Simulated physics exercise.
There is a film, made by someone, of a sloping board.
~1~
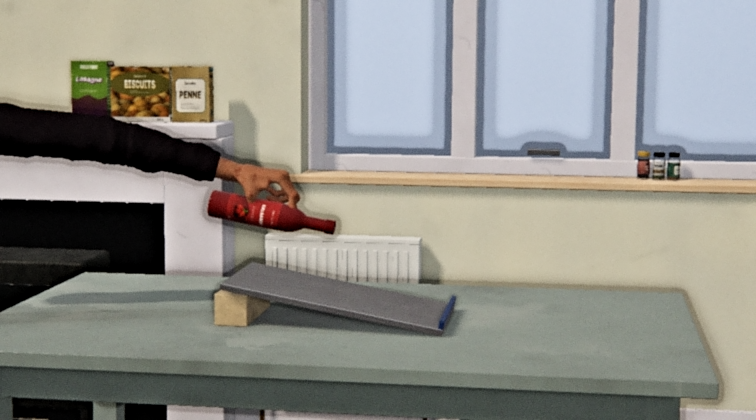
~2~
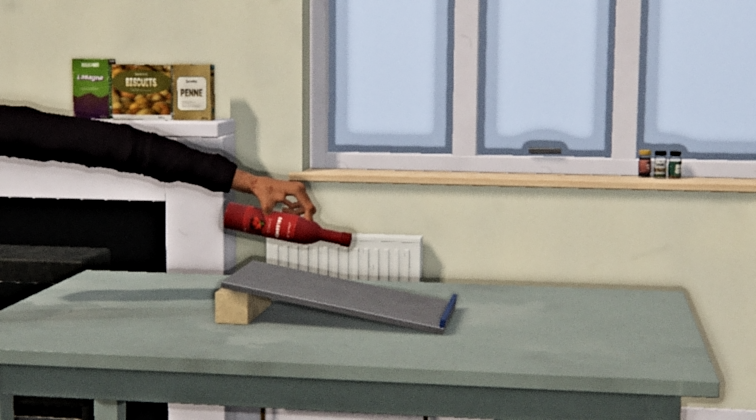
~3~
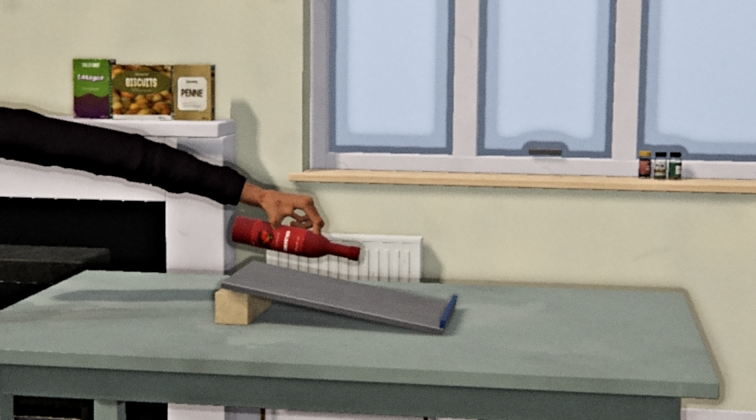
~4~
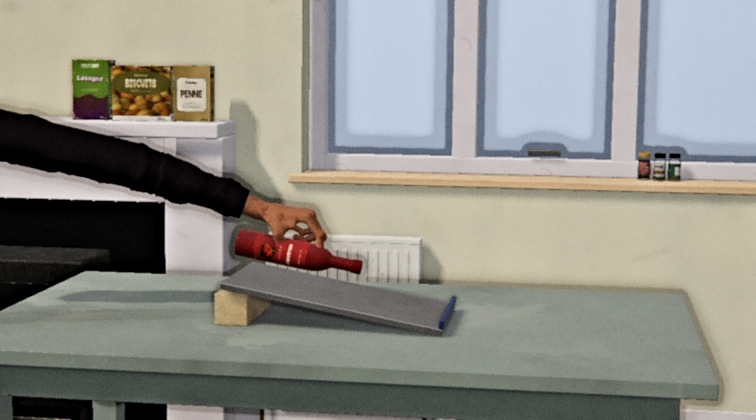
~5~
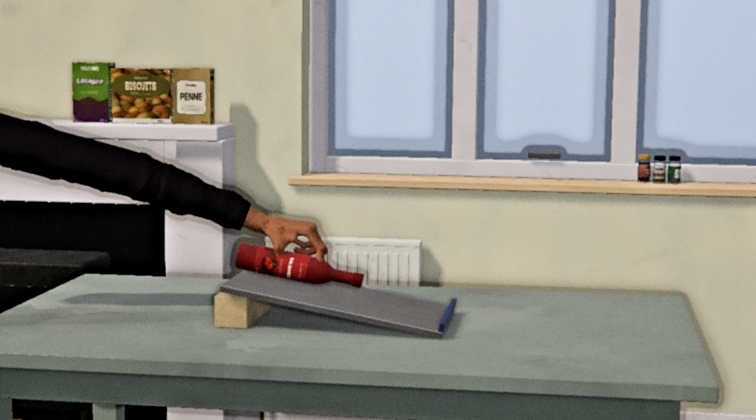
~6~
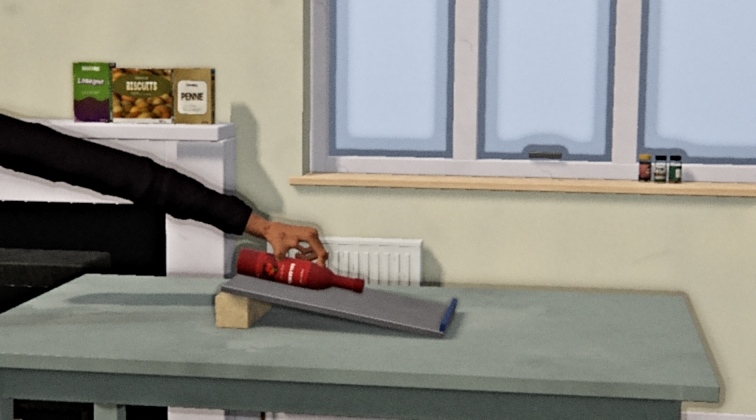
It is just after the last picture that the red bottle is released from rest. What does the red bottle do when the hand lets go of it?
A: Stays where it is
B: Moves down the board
A.
Then, 0.20 s on from there, no change.
Then, 0.40 s on from there, red bottle resting near (302, 274).
In the end, it is unmoved. At the end, from the last picture's camera, red bottle near (302, 274). The red bottle stays where it is put.
